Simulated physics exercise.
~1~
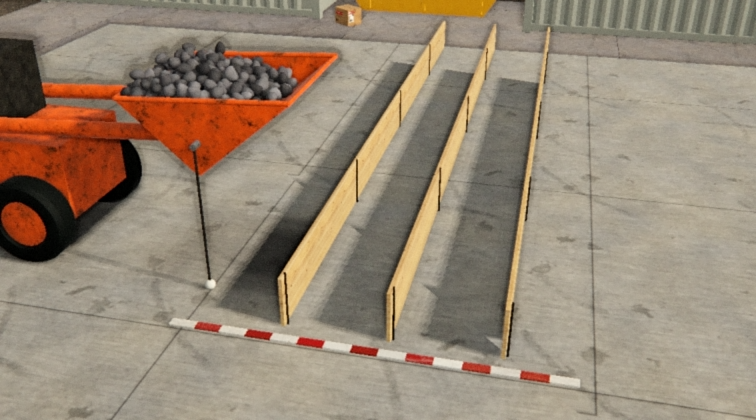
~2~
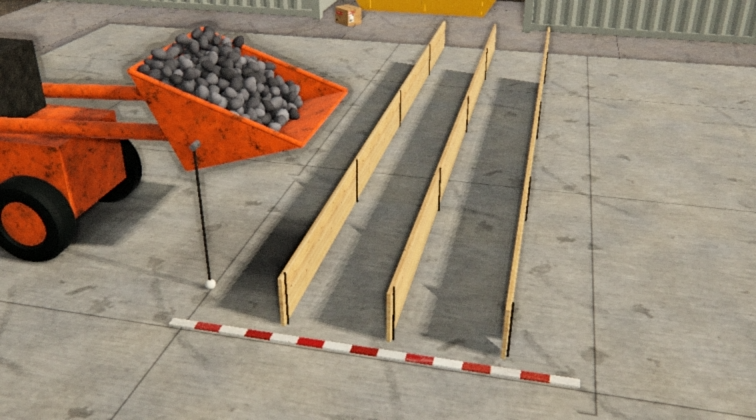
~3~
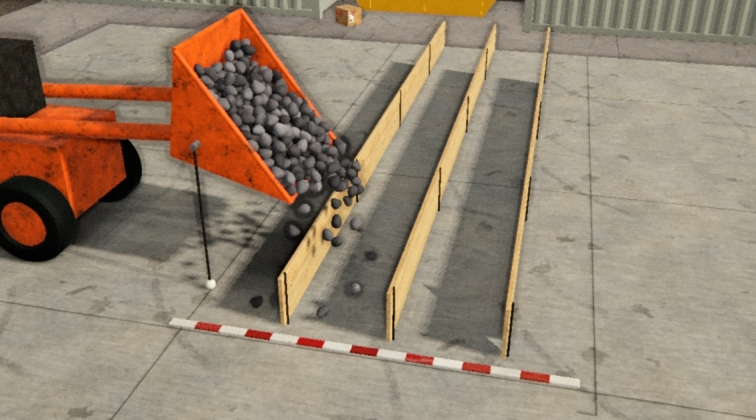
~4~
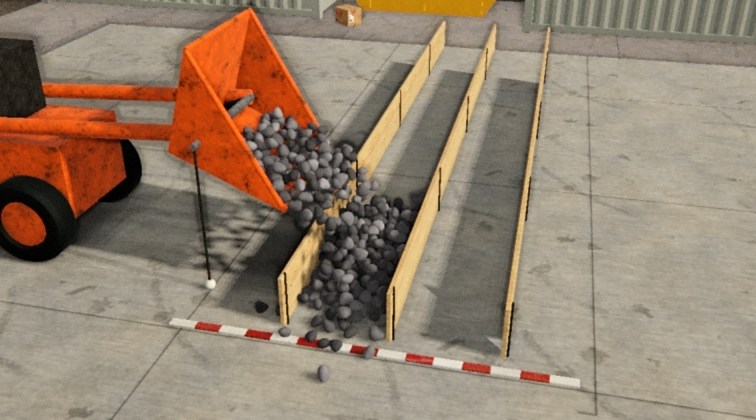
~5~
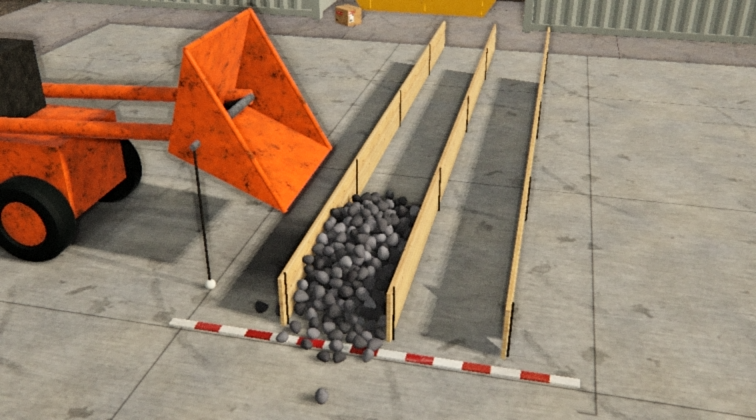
Orange loader tipping its bucket forward and pouring grey stones into the nearer of two wooden-board bays, ending empty beside the heap.
